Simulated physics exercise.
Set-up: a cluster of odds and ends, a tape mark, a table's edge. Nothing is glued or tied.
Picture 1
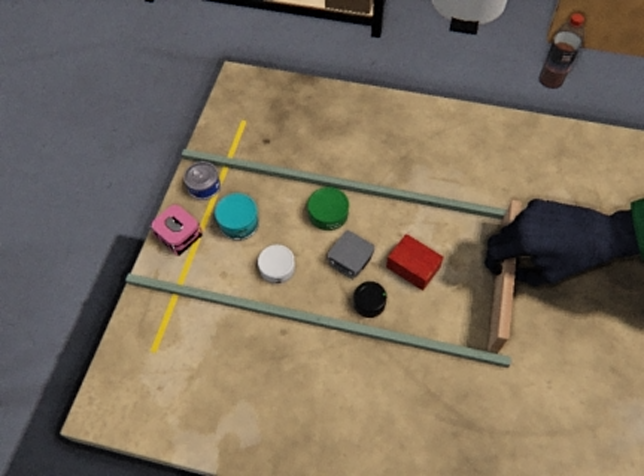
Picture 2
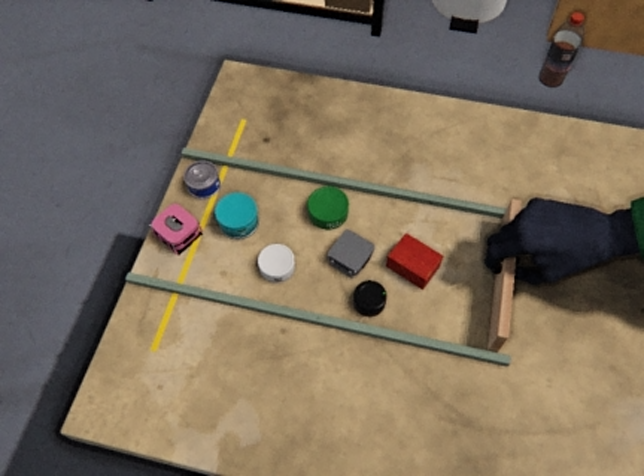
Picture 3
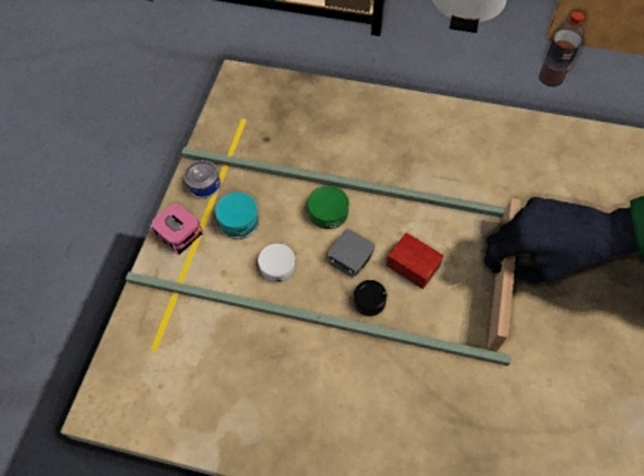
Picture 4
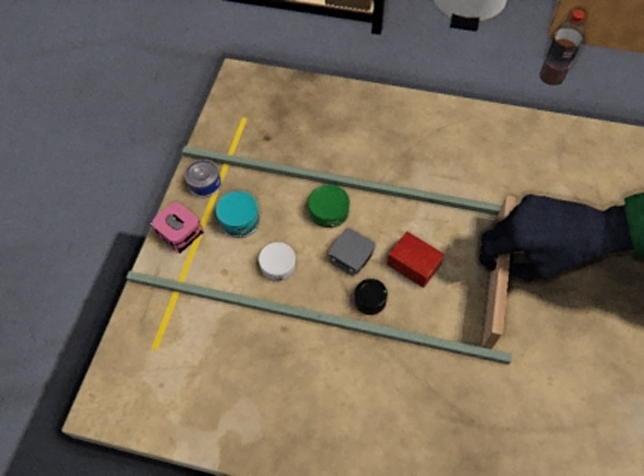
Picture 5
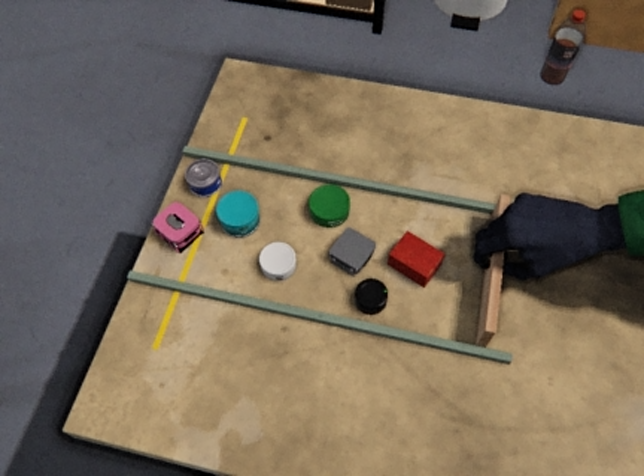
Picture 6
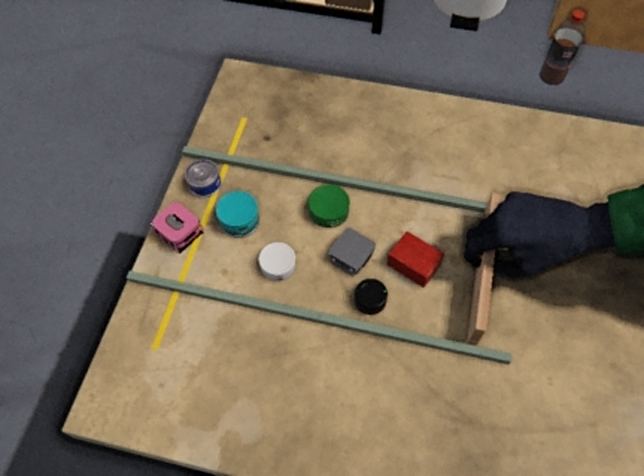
At the start, a gloved hand holds a wooden board upright at the right end of two green rails, with small tins, lids and blocks scattered between them near a yellow tape line. The hand then slides the board slightly left toward the red block, while the objects stay still.
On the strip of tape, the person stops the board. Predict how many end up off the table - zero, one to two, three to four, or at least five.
Three to four end up off the table.
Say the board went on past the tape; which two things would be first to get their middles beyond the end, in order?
Turquoise tin, then pink case.
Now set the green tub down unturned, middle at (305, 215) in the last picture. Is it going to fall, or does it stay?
In that case it holds firm.
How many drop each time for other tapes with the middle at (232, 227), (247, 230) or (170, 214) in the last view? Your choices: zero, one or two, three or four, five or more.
In order of the three spots, it's one to two, then none, then five or over.
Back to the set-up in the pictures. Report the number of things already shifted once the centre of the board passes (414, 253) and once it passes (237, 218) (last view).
At the one place 2, at the other 8.
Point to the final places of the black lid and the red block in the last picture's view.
About (171, 259), and about (180, 220).
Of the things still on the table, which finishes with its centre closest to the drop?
The white tub.
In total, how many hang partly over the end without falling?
1 is the number.
A little later, none off yet; pink case at rest near (178, 228); blue tin at rest near (203, 178); turquoise tin at rest near (238, 215).
Next, none off yet; pink case at rest near (178, 228); blue tin at rest near (203, 178); turquoise tin shifted a little near (226, 212).
Later still, none off yet; pink case shifted a little near (165, 234); blue tin at rest near (202, 175); turquoise tin shifted well along near (164, 193).
When it is over, the number that fall off is three or four; down, grey case, turquoise tin, blue tin and pink case.
